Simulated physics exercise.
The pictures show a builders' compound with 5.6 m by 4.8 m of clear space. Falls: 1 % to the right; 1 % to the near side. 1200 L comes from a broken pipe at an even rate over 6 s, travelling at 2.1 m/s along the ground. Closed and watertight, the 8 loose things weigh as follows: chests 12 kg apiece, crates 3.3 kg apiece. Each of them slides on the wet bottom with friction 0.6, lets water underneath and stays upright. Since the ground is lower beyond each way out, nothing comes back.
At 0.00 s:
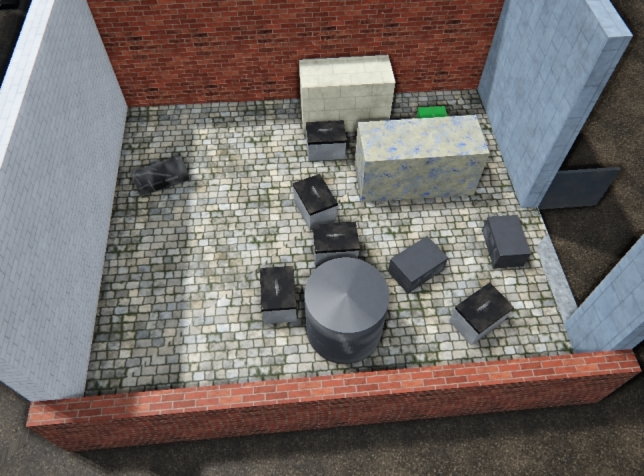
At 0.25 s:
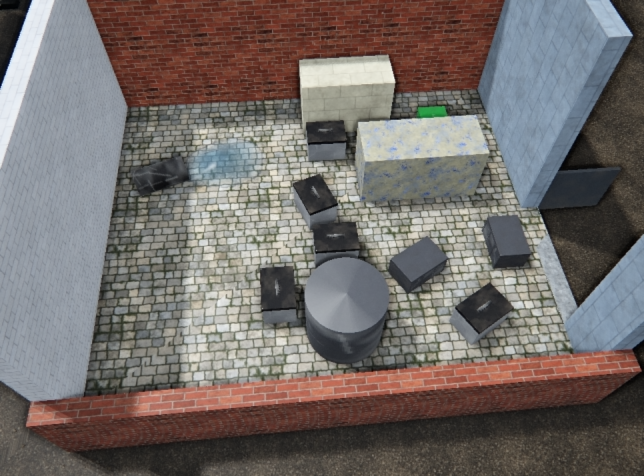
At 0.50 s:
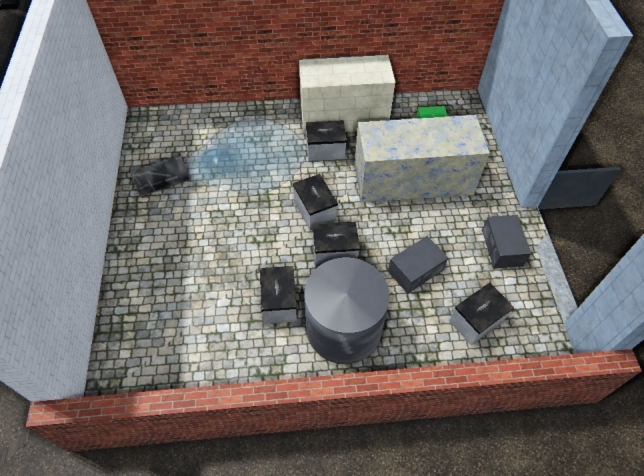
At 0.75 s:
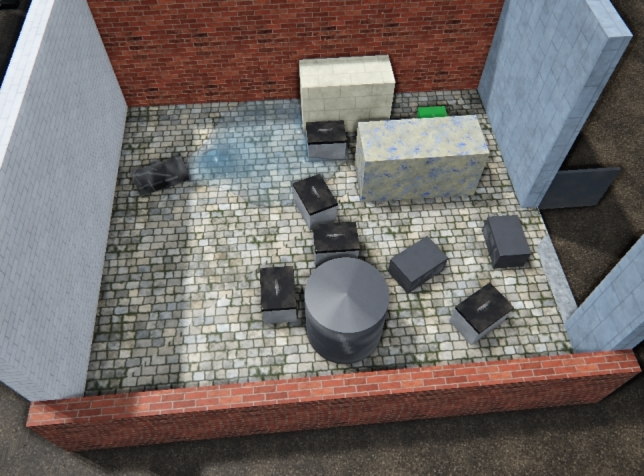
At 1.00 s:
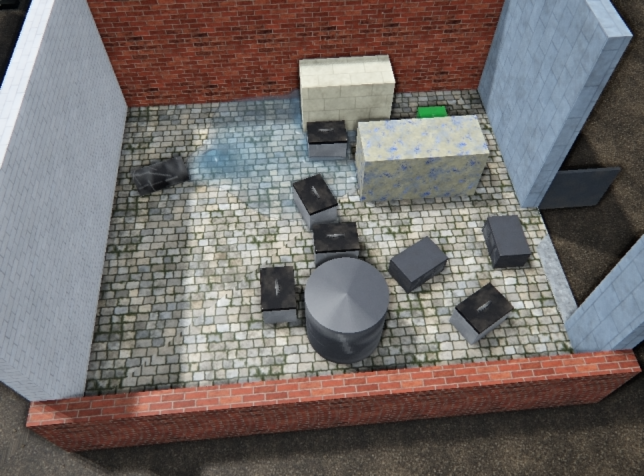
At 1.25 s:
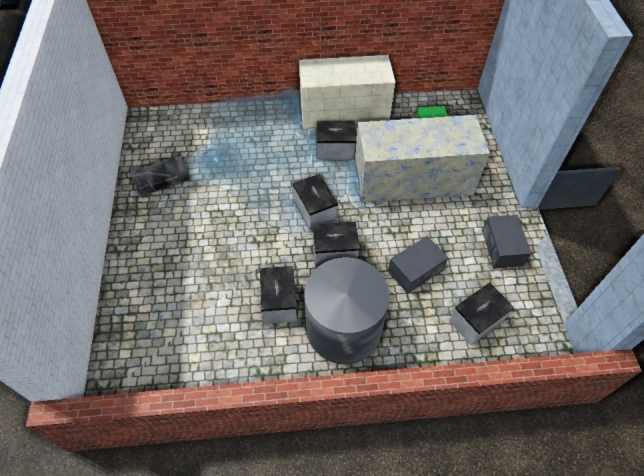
Water spread from beside a dark object at the left across the cobbled floor of a walled yard, reaching the back wall and the dark boxes, and one box near the pale block shifted slightly right.
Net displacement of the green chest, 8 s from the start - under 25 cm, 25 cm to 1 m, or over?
Over 1 m.
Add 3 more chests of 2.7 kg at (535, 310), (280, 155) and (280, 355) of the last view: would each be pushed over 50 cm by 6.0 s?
Order kept: Not that far; too far; not that far.
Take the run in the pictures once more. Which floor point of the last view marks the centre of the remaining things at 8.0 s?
I'd put it around (446, 314).
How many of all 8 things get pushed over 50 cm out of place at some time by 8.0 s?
My count gives 6.
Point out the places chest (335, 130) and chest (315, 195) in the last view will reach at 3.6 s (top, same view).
First near (460, 127), second near (345, 214).
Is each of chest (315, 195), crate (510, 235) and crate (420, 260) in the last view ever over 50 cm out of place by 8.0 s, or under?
Result by item: Beyond it; beyond it; beyond it.
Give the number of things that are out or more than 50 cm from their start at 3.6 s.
By my tally, 3.
After 1.8 s the green chest is near (435, 120), 0.0 m from its start, aground; 0 of 8 are out; 0 afloat.
After 3.6 s the green chest is near (489, 115), 0.8 m from its start, afloat; 0 of 8 are out; 2 afloat.
After 5.6 s the green chest is near (498, 172), 1.2 m from its start, aground; 0 of 8 are out; 2 afloat.
After 8.0 s the green chest has gone out; 2 of 8 are out; 3 afloat.
